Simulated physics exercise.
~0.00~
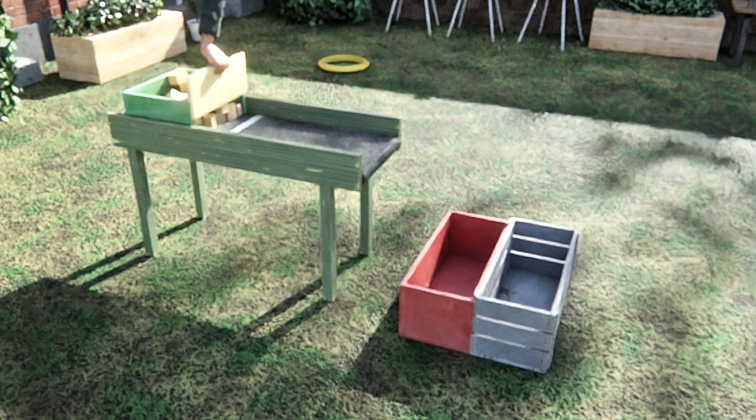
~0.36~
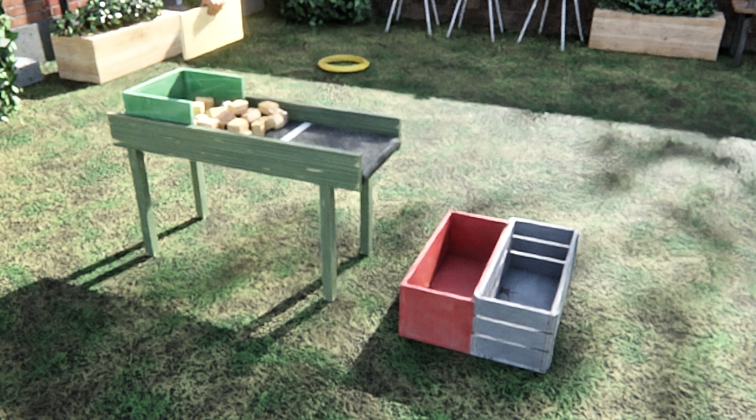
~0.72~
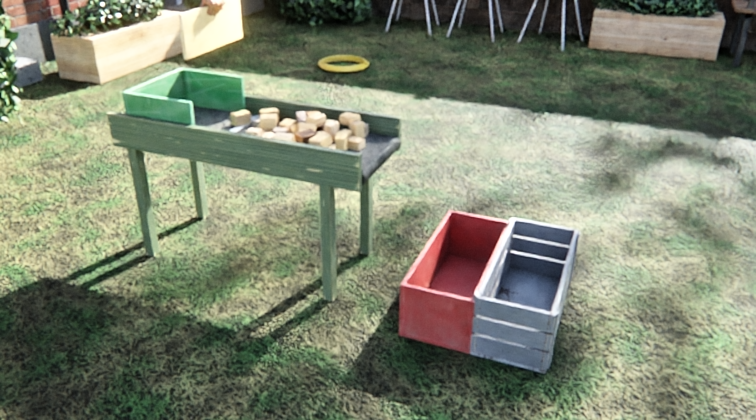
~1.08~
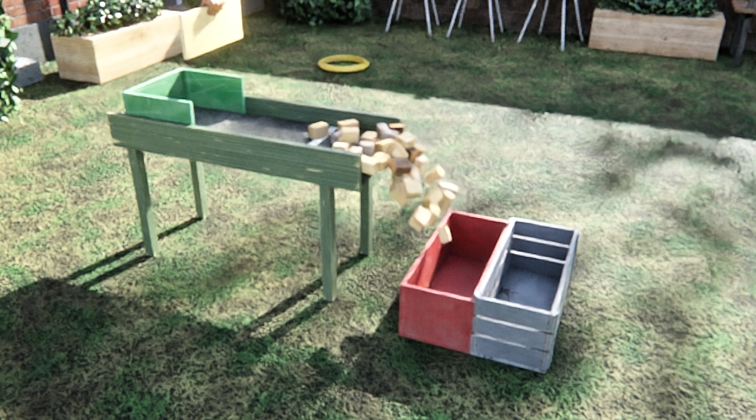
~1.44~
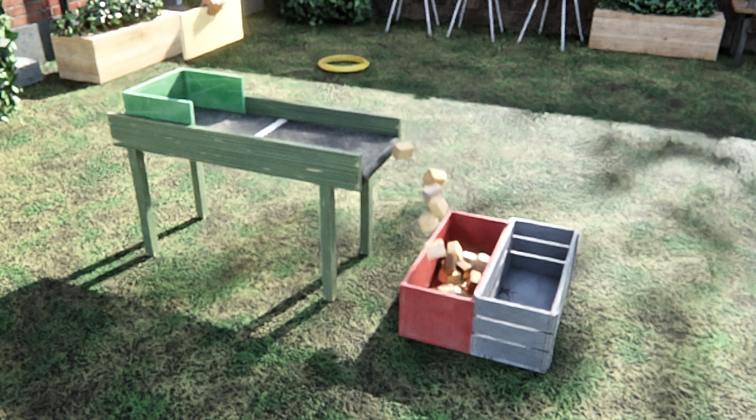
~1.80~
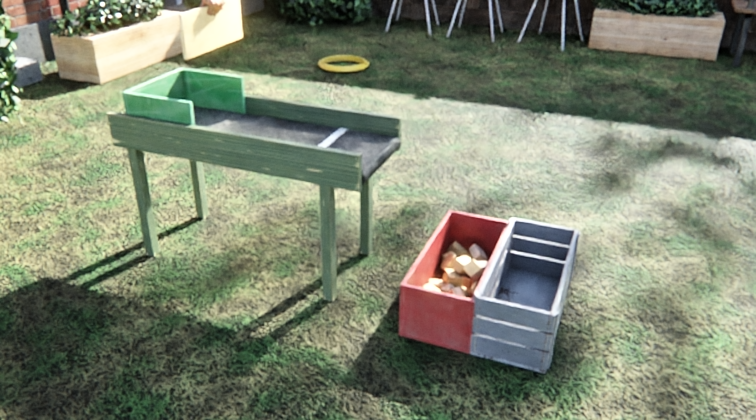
Wooden blocks ride a belt rightward from a green pen and drop into a red tote.
